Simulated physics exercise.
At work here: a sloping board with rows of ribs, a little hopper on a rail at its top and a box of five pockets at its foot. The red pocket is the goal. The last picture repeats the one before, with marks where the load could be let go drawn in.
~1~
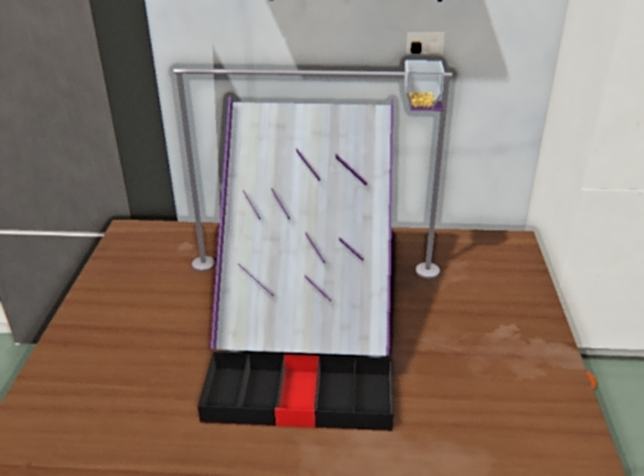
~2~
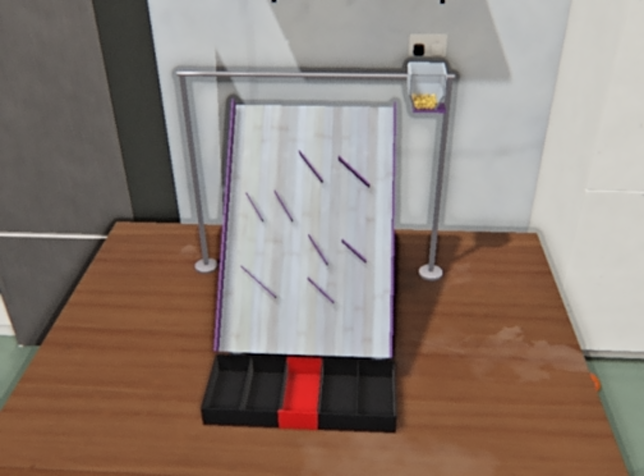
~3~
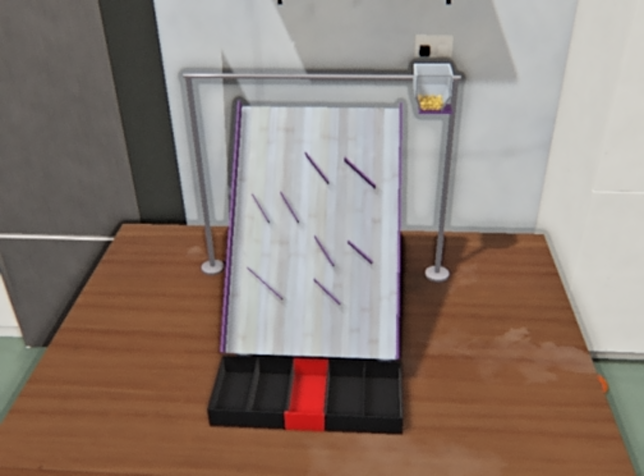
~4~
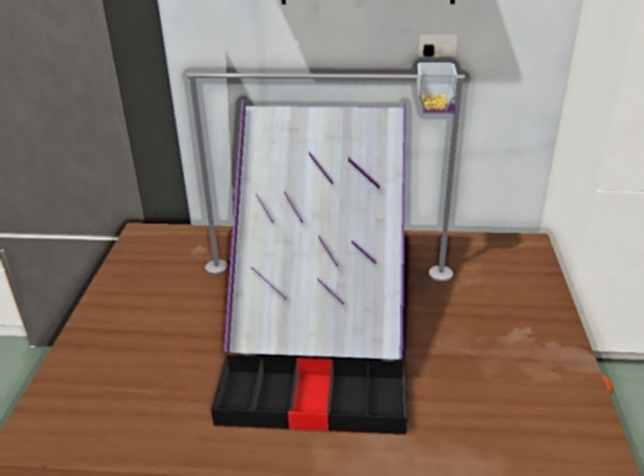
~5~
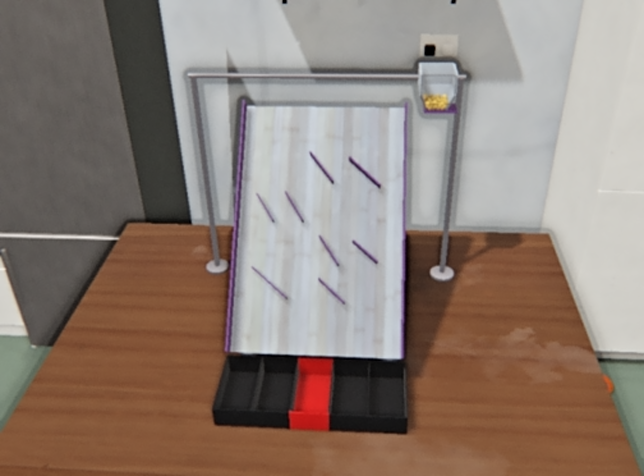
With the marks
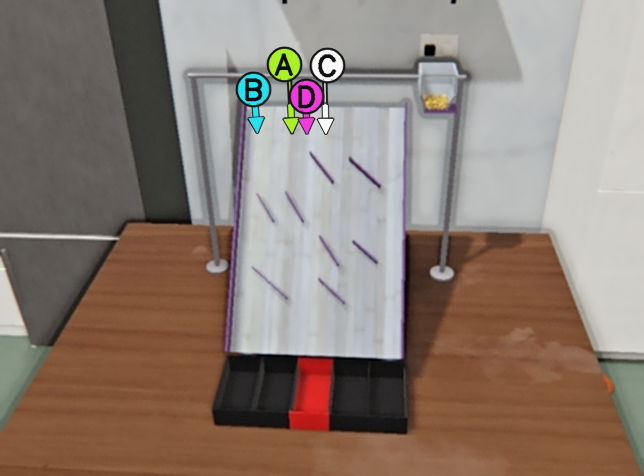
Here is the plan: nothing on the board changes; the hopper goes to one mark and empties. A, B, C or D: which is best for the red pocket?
Mark A.
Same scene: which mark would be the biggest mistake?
That would be C.
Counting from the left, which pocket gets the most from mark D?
It is the fifth one.
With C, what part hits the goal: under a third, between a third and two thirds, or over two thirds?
Under a third.
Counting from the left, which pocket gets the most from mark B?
The first.
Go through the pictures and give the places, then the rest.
The first frame shows hopper at (422, 101), puffed corn balls, door shut.
The second frame shows ribs (299, 150) to (322, 179), (338, 156) to (370, 184), (246, 192) to (261, 219).
The third frame shows ribs (280, 192) to (297, 220), (315, 236) to (333, 265), (348, 240) to (372, 262).
The fourth frame shows ribs (251, 267) to (285, 298), (317, 278) to (343, 303).
The fifth frame shows red pocket at (309, 420), number 3 of 5 from the left.
On the marked copy, mark A meets the board at (291, 127); mark B meets the board at (256, 127); mark C meets the board at (325, 128); mark D meets the board at (306, 128).
With A, about half in the red pocket, about half in other pockets, a stray few outside the box.
With B, about a third in the red pocket, about two thirds in other pockets, a stray few outside the box.
With C, a small part in the red pocket, nearly all in other pockets.
With D, about a quarter in the red pocket, about two thirds in other pockets, a small part outside the box.
